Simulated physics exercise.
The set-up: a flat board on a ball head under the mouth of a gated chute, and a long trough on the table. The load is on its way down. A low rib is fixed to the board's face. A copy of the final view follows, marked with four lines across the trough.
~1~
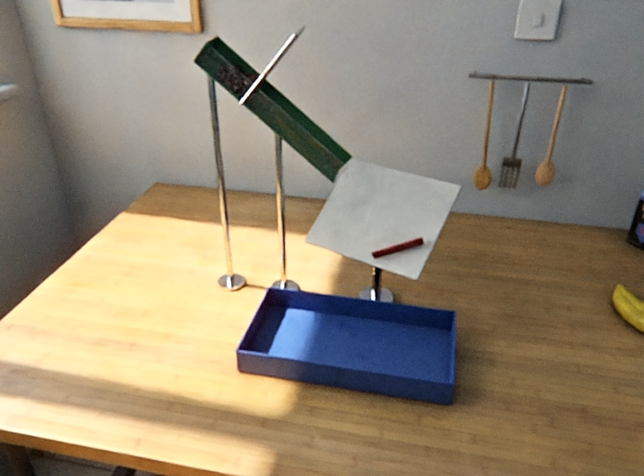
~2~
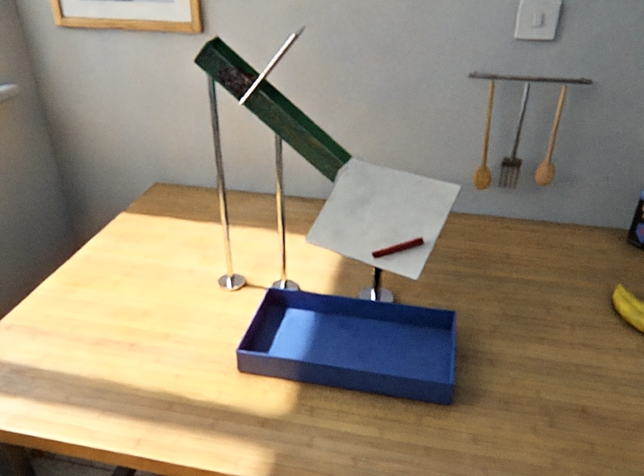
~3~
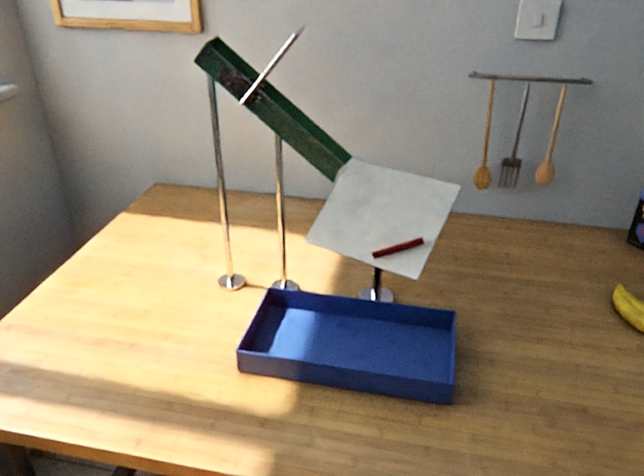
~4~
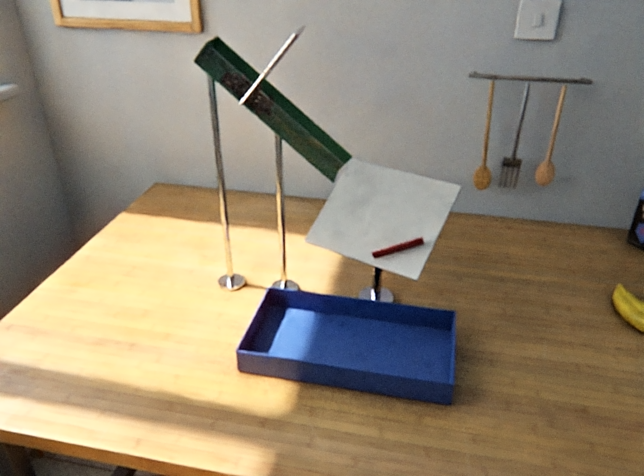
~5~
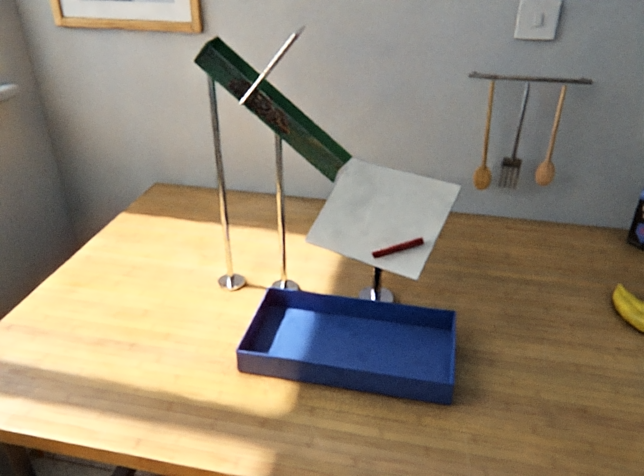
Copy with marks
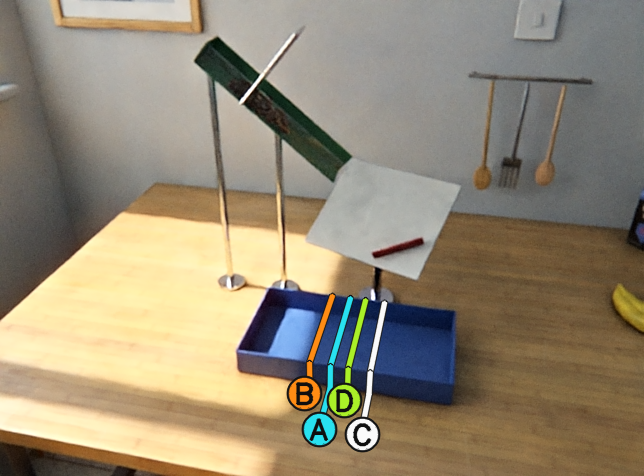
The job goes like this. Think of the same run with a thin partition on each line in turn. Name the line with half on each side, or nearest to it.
A is best.
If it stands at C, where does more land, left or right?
The left side.
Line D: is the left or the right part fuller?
Left.
On the marked copy, line A crosses the front rim at (330, 365); line B crosses the front rim at (309, 362); line C crosses the front rim at (370, 371); line D crosses the front rim at (348, 368).
With A, of what is caught, close to half on the left of the divider, close to half on the right.
With B, of what is caught, a small share on the left of the divider, all but a few on the right.
With C, of what is caught, the bulk on the left of the divider, a small share on the right.
With D, of what is caught, the bulk on the left of the divider, a small share on the right.
